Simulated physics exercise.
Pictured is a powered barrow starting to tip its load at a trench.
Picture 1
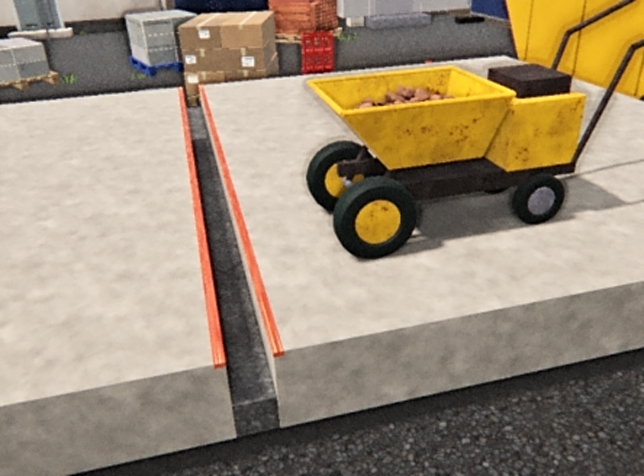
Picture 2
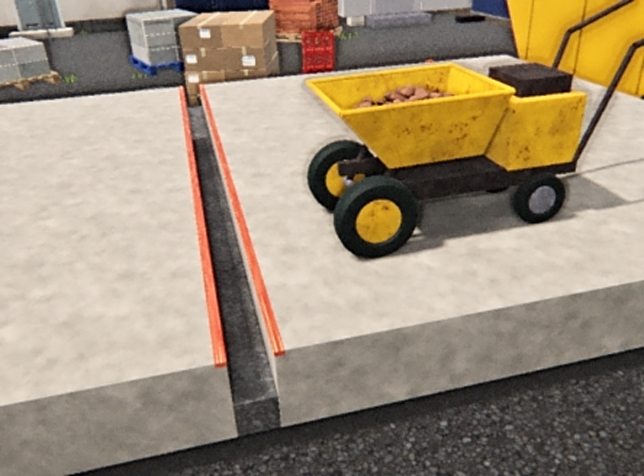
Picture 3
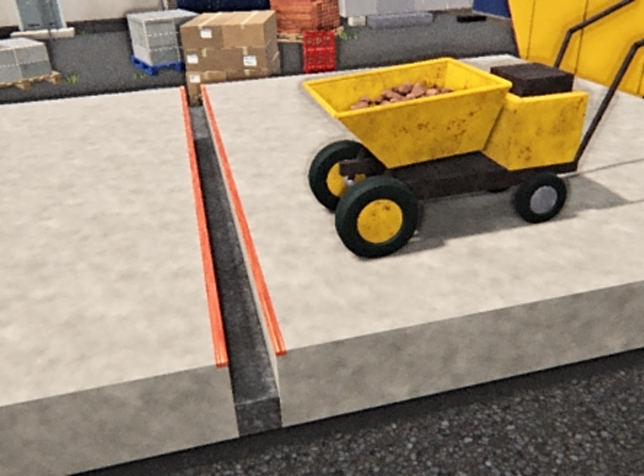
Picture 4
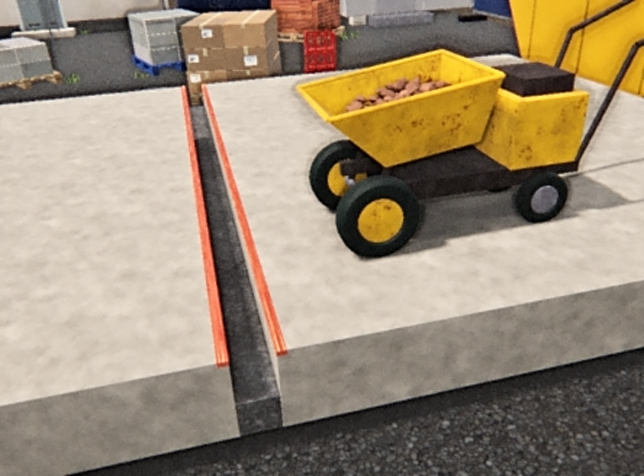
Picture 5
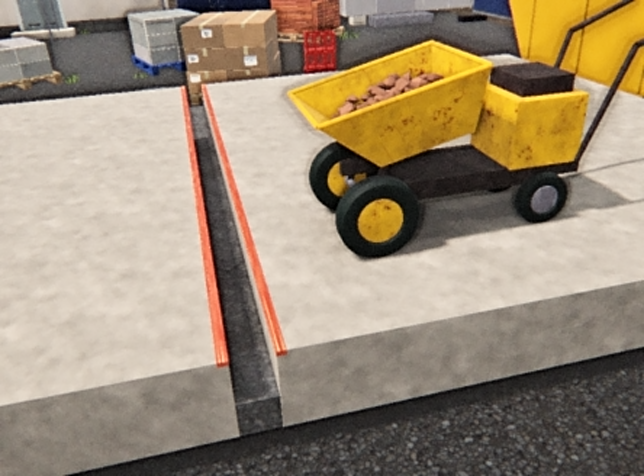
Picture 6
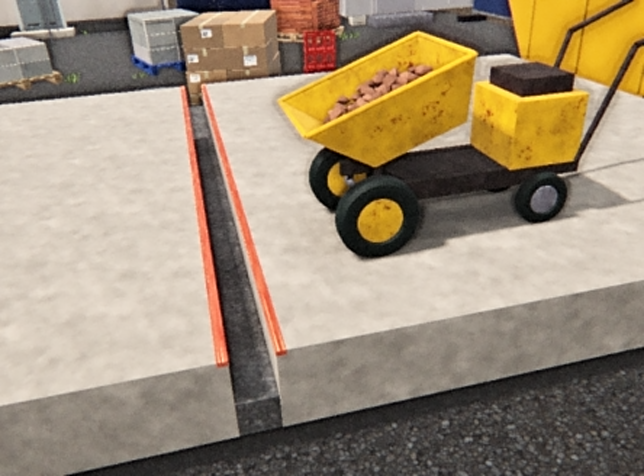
The clip opens on a yellow powered barrow with a level skip of reddish rubble, standing on a pale slab to the right of a narrow, orange-edged trench. The skip tilts forward, slowly then more clearly, its lip dipping left and its back rising, while the wheels stay put.
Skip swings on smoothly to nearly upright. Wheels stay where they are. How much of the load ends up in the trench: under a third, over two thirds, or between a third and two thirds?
Watching it, what goes in is in excess of two thirds of the load.
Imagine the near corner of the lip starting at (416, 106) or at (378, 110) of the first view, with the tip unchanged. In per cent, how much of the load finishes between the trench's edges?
Near 30 % and 60 %.
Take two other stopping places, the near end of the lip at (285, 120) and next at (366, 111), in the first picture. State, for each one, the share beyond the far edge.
First try: Some 90 %; second try: 10 %.
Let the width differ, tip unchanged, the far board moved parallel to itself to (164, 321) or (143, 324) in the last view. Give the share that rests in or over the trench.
First some 100, then 100 per cent.
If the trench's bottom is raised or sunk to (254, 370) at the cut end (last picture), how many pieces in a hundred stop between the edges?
The share would be around 50 in a hundred.
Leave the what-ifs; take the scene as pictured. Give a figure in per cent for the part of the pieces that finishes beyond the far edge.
Share: Near 20 %.
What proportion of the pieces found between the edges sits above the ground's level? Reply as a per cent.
I'd put it near 15 in a hundred.
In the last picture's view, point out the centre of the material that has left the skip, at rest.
The centre comes to rest near (228, 267).
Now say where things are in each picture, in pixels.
The first picture shows lip of the skip at (343, 114), level; top of the load at (423, 114), lumps of rubble; first edge of the trench at (264, 303); far edge at (212, 313), the trench under half as wide as the skip, and about as deep as wide.
The second picture shows lip of the skip at (341, 114), level; top of the load at (423, 112).
The third picture shows lip of the skip at (337, 117), tipped barely; top of the load at (420, 110).
The fourth picture shows lip of the skip at (329, 121), tipped a little; top of the load at (431, 103).
The fifth picture shows lip of the skip at (318, 128), tipped a little; top of the load at (422, 98).
The sixth picture shows lip of the skip at (306, 137), tipped clearly; top of the load at (417, 85); first edge of the trench at (267, 302); far edge at (215, 312).
Soon after the last picture, skip tipped steeply; all in the skip.
A little later, skip tipped right over; most in the skip; a stray few short of the trench; a small part in or heaped over the trench; a stray few beyond it; a stray few falling.
Later still, skip tipped right over; a small part in the skip; a stray few short of the trench; about two thirds in or heaped over the trench; about a quarter beyond it.
By the end, skip tipped right over; a stray few short of the trench; most in or heaped over the trench; about a quarter beyond it.
